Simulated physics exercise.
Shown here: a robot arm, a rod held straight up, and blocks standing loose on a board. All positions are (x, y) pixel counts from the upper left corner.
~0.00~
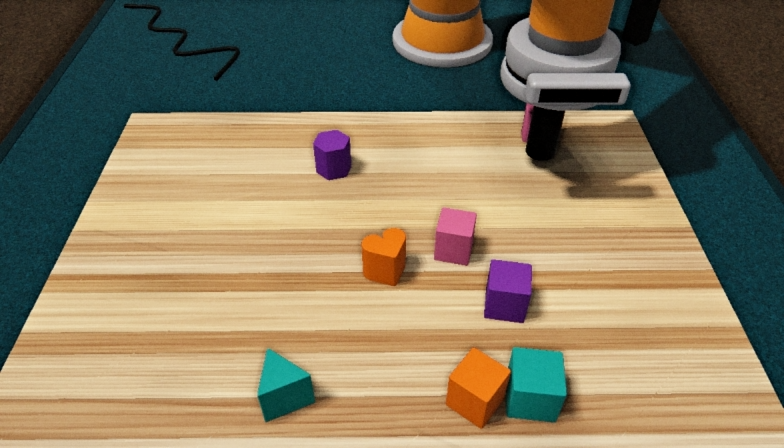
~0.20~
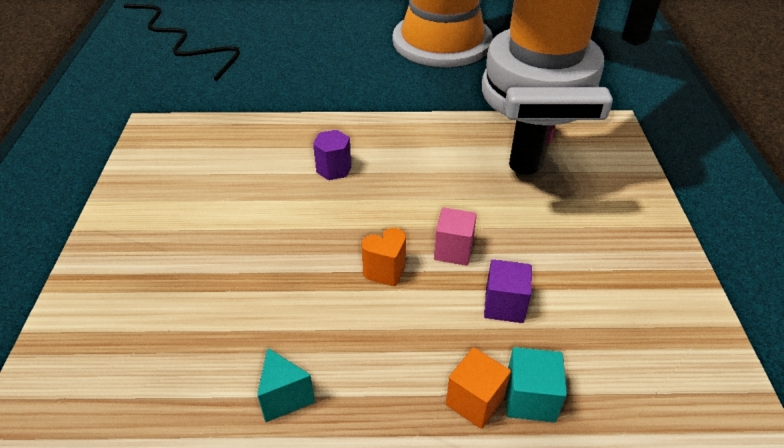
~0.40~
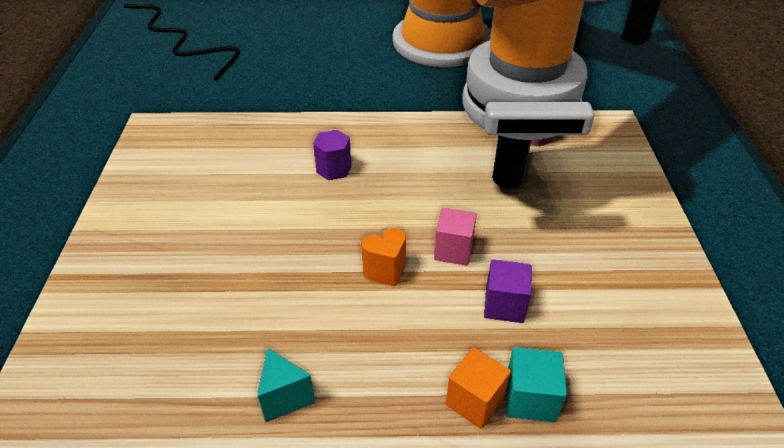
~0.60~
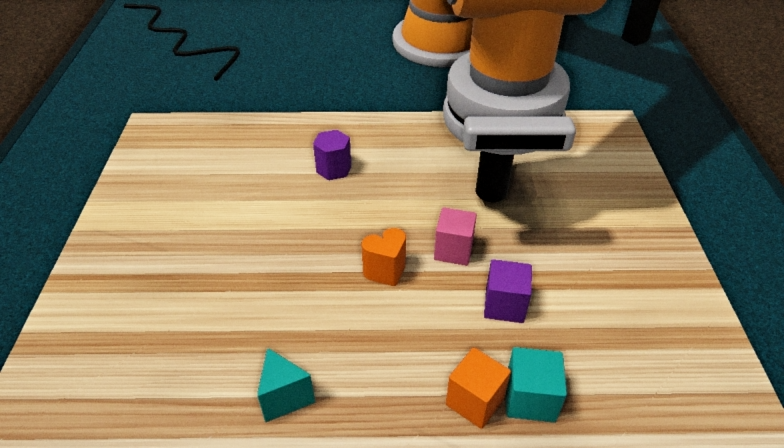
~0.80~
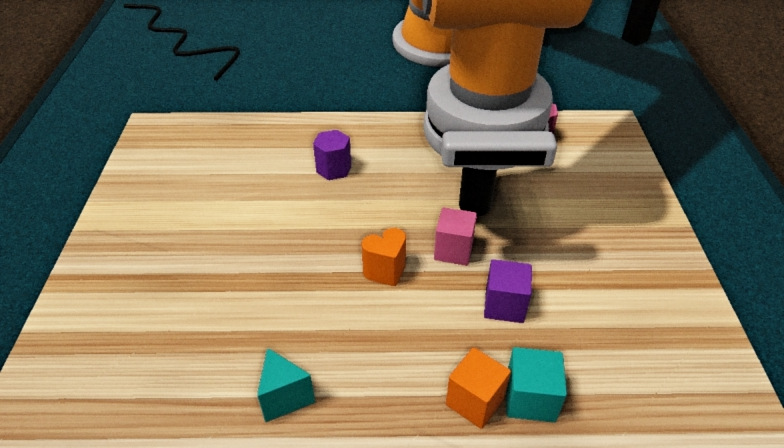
An orange and grey robot arm holds a short black rod upright over the far right of a pale wooden board, seen from above at a fixed angle. A purple hexagonal block sits at the back, an orange heart, pink block and purple cube near the middle, and a teal triangle, orange cube and teal cube in front. The arm moves the rod steadily forward and left, close behind the pink block, while the blocks stay still.
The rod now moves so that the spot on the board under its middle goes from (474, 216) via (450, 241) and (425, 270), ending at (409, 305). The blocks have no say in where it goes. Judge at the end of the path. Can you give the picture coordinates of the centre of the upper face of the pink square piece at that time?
Its top centre is at about (431, 304).
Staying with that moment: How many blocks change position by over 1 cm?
It moves one block.
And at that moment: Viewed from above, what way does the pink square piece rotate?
Seen from overhead, it turns anticlockwise.
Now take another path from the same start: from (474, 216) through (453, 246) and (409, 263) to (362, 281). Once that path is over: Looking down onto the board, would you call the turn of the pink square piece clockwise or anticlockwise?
It goes round opposite to clock hands.
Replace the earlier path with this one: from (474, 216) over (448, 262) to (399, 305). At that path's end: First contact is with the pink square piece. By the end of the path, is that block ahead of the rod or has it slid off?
Carried ahead at the end.
On the path given first. One third of the way, rod (450, 232); pink square piece (446, 238).
Two thirds of the way, rod (426, 261); pink square piece (431, 270), turned 30° anticlockwise.
At the end, rod (409, 295); orange heart still; pink square piece (431, 304), turned 50° anticlockwise.
